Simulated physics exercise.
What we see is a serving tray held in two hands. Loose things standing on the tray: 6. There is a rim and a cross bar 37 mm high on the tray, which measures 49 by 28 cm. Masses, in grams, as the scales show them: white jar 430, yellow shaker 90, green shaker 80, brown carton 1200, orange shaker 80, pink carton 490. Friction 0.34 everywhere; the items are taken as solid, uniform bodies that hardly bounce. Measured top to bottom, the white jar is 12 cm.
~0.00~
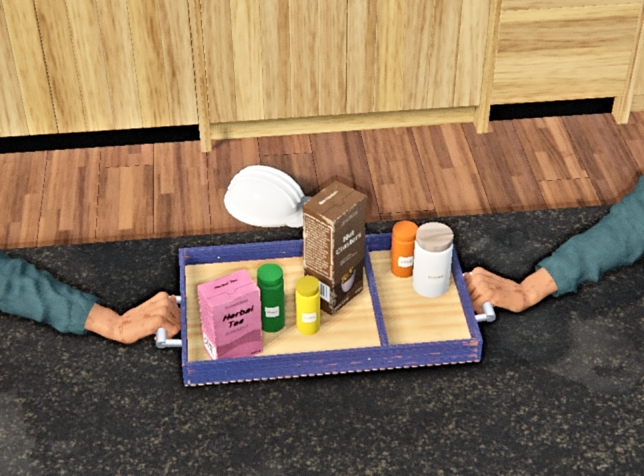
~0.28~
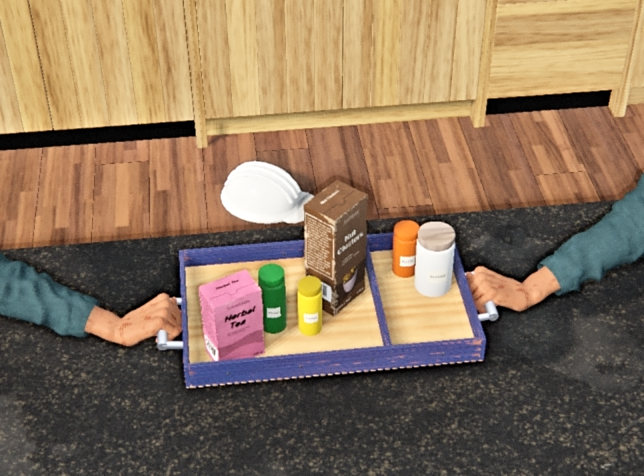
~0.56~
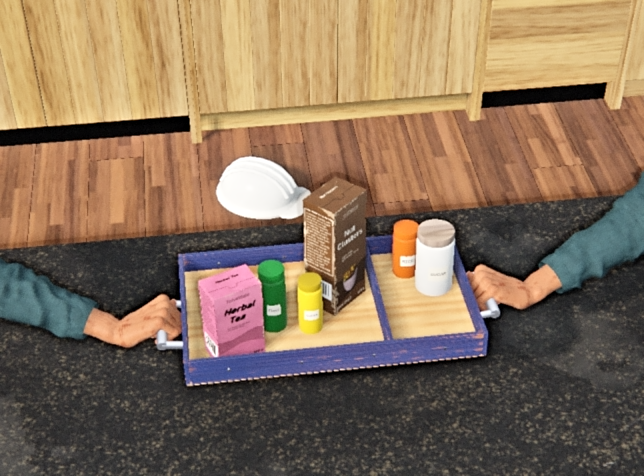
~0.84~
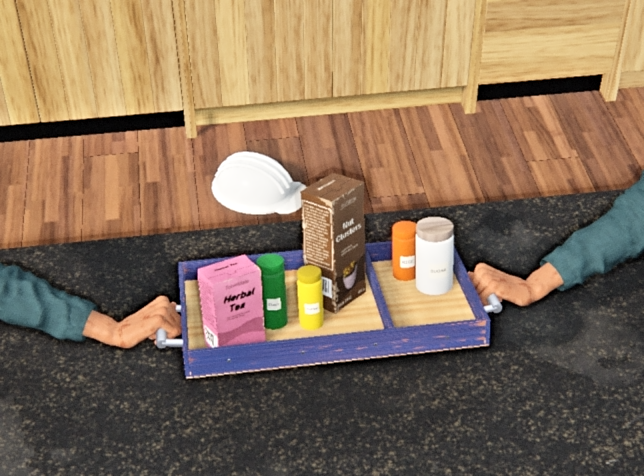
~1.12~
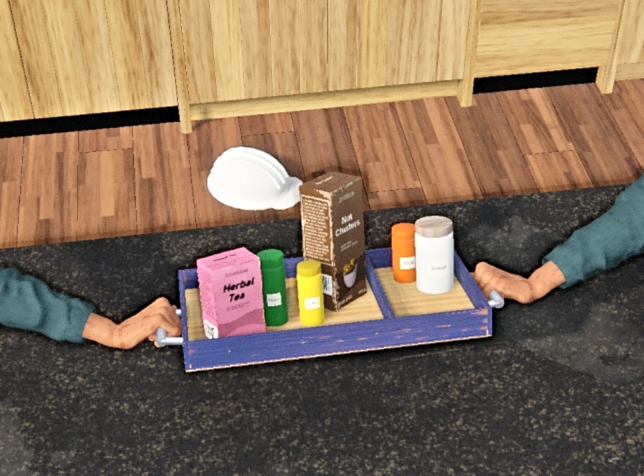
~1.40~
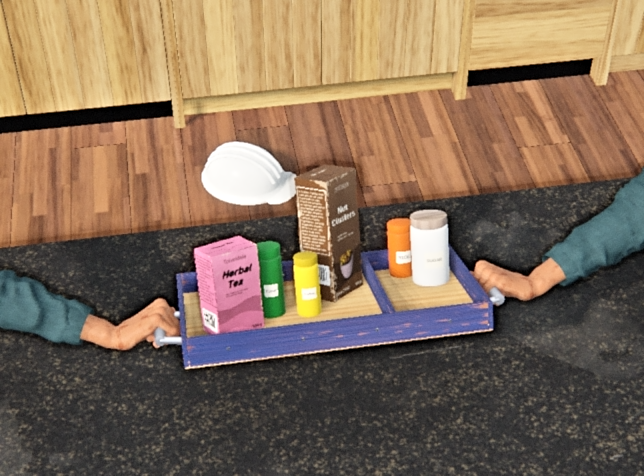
The video shows two hands holding a blue-rimmed tray of cartons, shakers and a white jar above a dark surface. The hands tilt the tray steadily, far edge down, and items including the jar slide slightly toward that edge.
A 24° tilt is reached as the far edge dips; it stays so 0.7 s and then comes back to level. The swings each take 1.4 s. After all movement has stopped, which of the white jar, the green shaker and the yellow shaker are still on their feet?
My prediction: My guess is the white jar weathers it; my guess is the green shaker succumbs; my guess is the yellow shaker succumbs.
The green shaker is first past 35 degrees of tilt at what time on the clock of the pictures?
2.2 s or so.
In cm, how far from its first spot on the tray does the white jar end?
Around 7 centimetres.
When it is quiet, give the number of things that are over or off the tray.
The count comes out at 2.
By 1.60 s, tray at 24°, far edge down; green shaker 10 cm from its spot near (266, 267); yellow shaker 9 cm from its spot near (302, 272); white jar 7 cm from its spot near (430, 239).
By 2.50 s, tray at 22°, far edge down; yellow shaker and green shaker now off the tray; white jar 7 cm from its spot near (431, 238); pink carton 20 cm from its spot.
By 2.80 s, tray at 15°, far edge down; white jar 7 cm from its spot near (431, 234); pink carton 20 cm from its spot; brown carton 6 cm from its spot.
When it is over (4.1 s), off the tray and tipped over, yellow shaker and green shaker; not toppled but over 5 cm from the start, white jar, brown carton and pink carton; the last one within 5 cm of the start. In the last view, white jar near (434, 226), green shaker near (250, 286).
